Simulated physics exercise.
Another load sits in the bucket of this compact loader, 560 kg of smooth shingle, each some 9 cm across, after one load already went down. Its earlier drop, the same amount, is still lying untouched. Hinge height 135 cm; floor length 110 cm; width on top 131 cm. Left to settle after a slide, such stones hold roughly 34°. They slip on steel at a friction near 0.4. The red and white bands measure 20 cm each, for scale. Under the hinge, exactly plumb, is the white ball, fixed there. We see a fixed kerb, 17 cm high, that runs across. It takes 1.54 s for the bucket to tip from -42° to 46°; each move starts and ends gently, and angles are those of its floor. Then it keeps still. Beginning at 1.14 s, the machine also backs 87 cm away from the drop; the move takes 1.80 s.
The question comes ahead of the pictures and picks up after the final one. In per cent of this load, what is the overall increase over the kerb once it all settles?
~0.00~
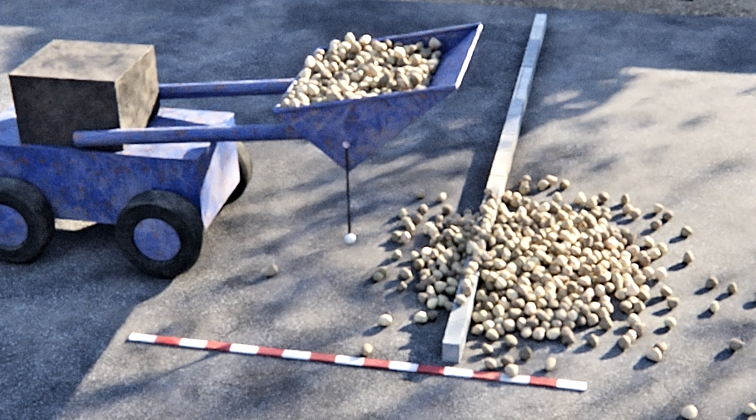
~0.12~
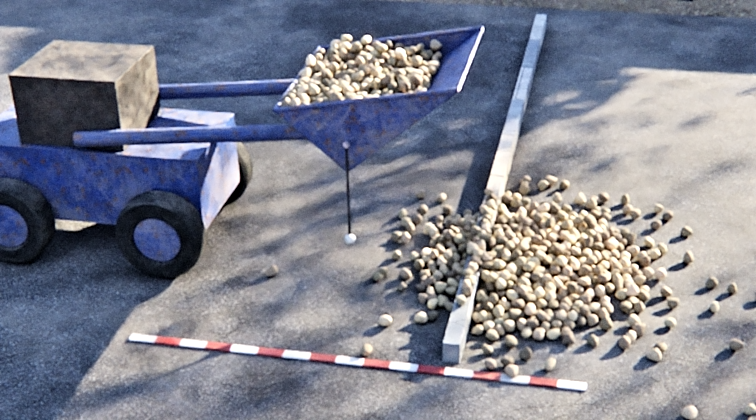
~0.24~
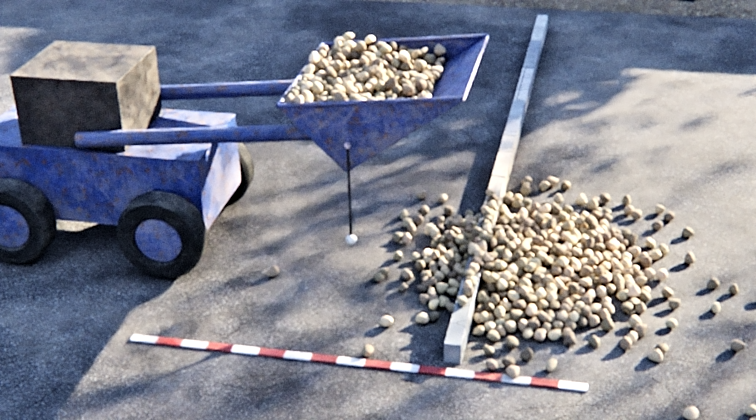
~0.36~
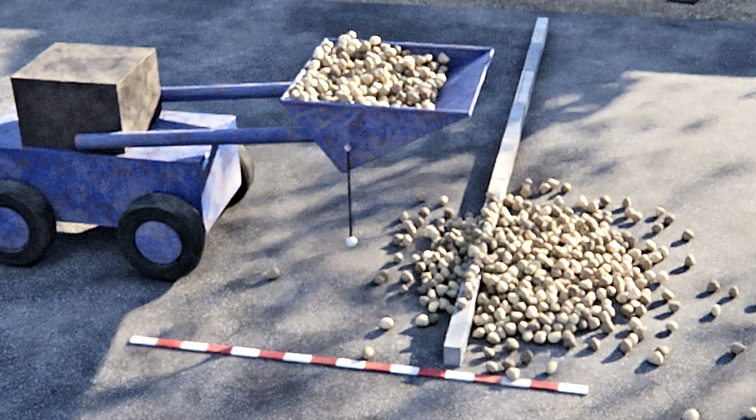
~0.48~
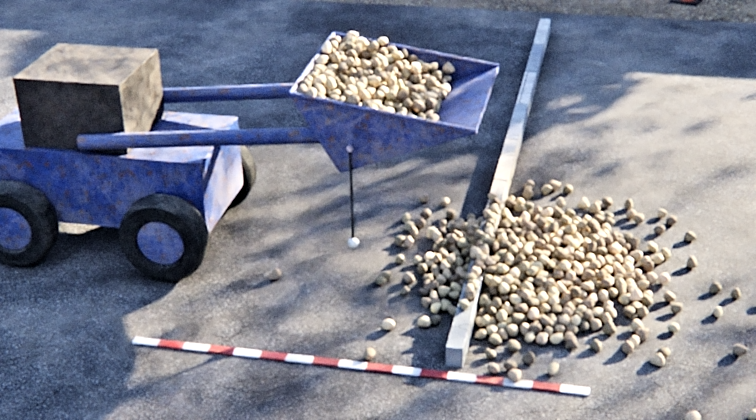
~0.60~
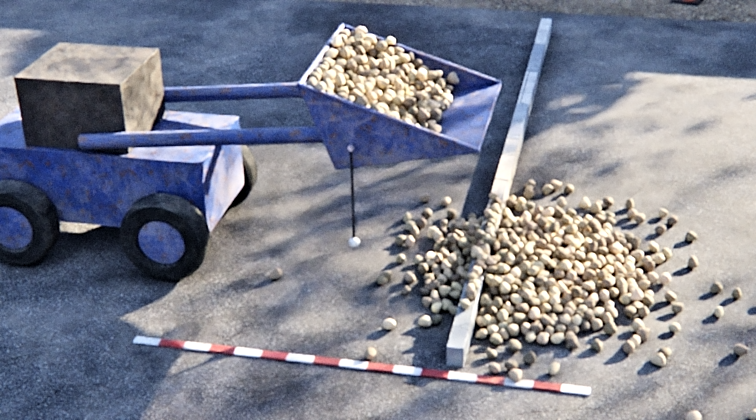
28 out of 100, about.
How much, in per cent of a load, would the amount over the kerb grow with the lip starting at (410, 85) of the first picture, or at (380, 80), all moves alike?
Around 5 percent, then around 0 percent.
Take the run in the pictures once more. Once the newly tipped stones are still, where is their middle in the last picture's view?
They settle centred around (457, 249).
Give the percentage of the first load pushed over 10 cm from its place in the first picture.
Close to 10 per cent.
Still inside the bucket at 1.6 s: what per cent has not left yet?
Roughly 20 per cent remains inside.
After 1.2 s the floor is at 33°; in per cent of one load, 99 in the bucket, 20 on this side of the kerb, 81 over the kerb; the foremost stones are past the picture's edge.
After 1.6 s the floor is at 46°; in per cent of one load, 20 in the bucket, 83 on this side of the kerb, 97 over the kerb; the foremost stones are past the picture's edge.
After 3.4 s the floor is at 46°; in per cent of one load, 0 in the bucket, 91 on this side of the kerb, 109 over the kerb; the foremost stones are past the picture's edge.
After 6.2 s the floor is at 46°; in per cent of one load, 0 in the bucket, 91 on this side of the kerb, 109 over the kerb; the foremost stones are past the picture's edge. Net gain over the kerb, 28.
